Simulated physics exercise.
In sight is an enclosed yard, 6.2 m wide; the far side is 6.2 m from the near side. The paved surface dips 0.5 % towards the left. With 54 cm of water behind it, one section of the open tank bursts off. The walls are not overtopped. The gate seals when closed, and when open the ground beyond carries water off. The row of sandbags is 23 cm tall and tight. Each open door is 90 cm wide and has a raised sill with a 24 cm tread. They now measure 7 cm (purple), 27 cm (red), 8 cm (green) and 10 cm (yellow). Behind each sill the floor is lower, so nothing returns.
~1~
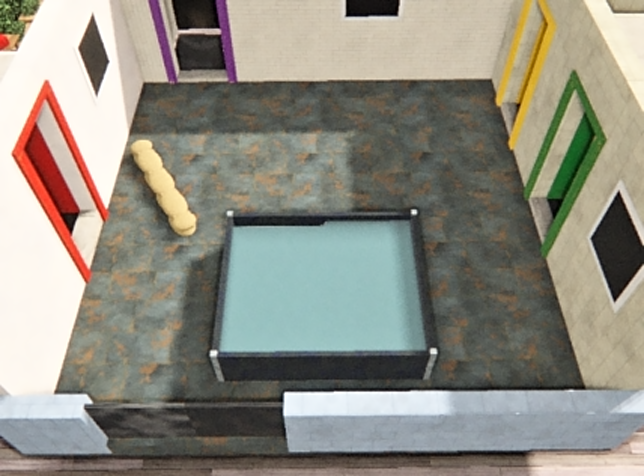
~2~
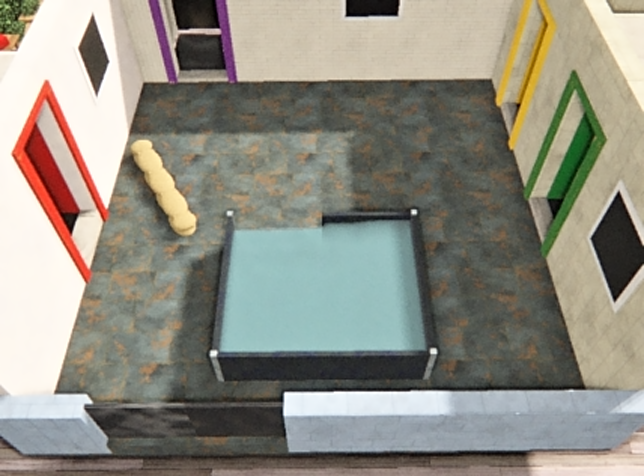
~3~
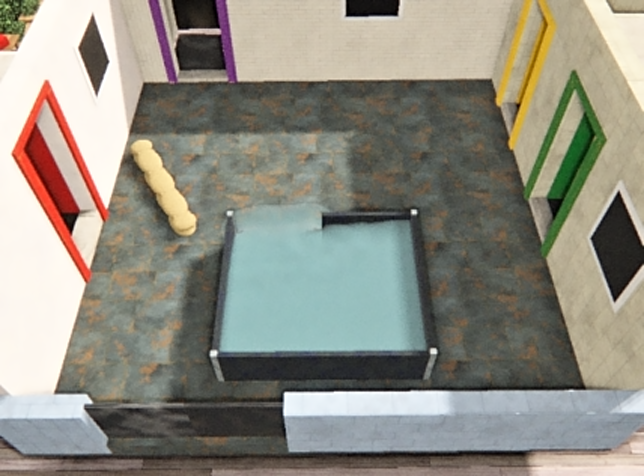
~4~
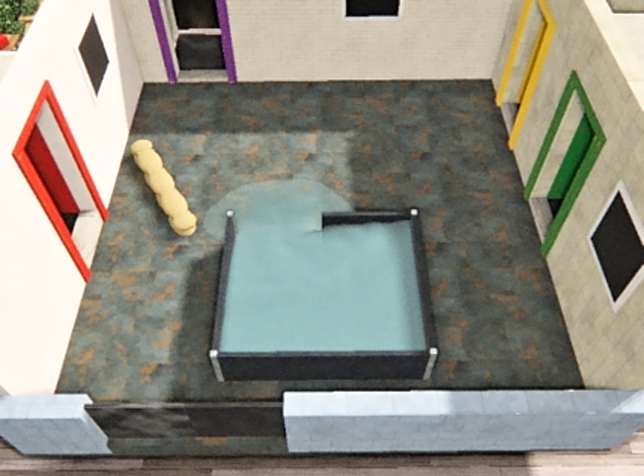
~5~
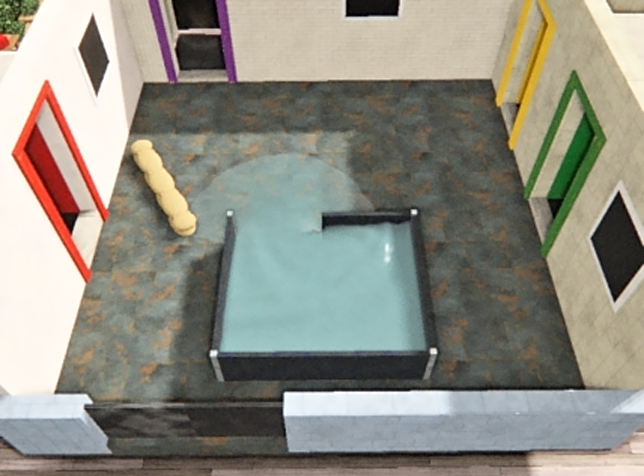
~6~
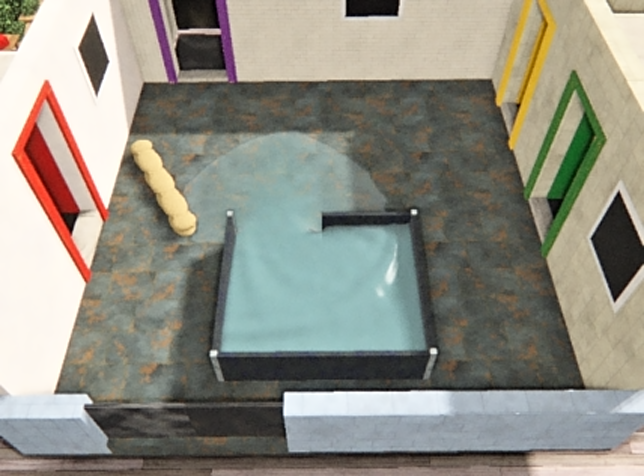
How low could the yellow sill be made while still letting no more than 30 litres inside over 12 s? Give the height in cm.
It would have to be roughly 7 cm high.
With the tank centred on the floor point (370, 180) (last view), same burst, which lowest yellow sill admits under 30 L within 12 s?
Then roughly 11.0 cm.
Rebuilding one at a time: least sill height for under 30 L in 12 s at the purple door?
Roughly 17 cm at purple.
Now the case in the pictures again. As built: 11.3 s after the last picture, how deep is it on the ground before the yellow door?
Some 7.5 cm.
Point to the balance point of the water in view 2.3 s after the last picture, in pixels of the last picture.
At about (287, 201).
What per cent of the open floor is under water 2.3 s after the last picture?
Near 40 per cent is wet.
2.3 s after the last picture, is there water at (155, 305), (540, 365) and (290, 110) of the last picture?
In that order: Not reached, still dry, wet.
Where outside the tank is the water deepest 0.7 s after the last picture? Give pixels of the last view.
Around (266, 234).
Then, 0.7 s after the last picture water covers 30 % of the floor, deepest (30 cm) near (266, 234); it has not reached the yellow door.
Then, 2.3 s after the last picture water covers 40 % of the floor, deepest (29 cm) near (159, 104); it has not reached the yellow door.
Then, 11.3 s after the last picture water covers 95 % of the floor, deepest (10 cm) near (479, 348); 7 cm at the yellow door, 3 litres in over its 10 cm sill.
At the yellow door as built, the water peaked near 11 cm, 3.9 s after the last picture.
Run again over the same 12 s with other heights there, 43 litres in over 6.5 cm, 7 litres over 9 cm. The limit of 30 litres is kept from about 7 cm up.
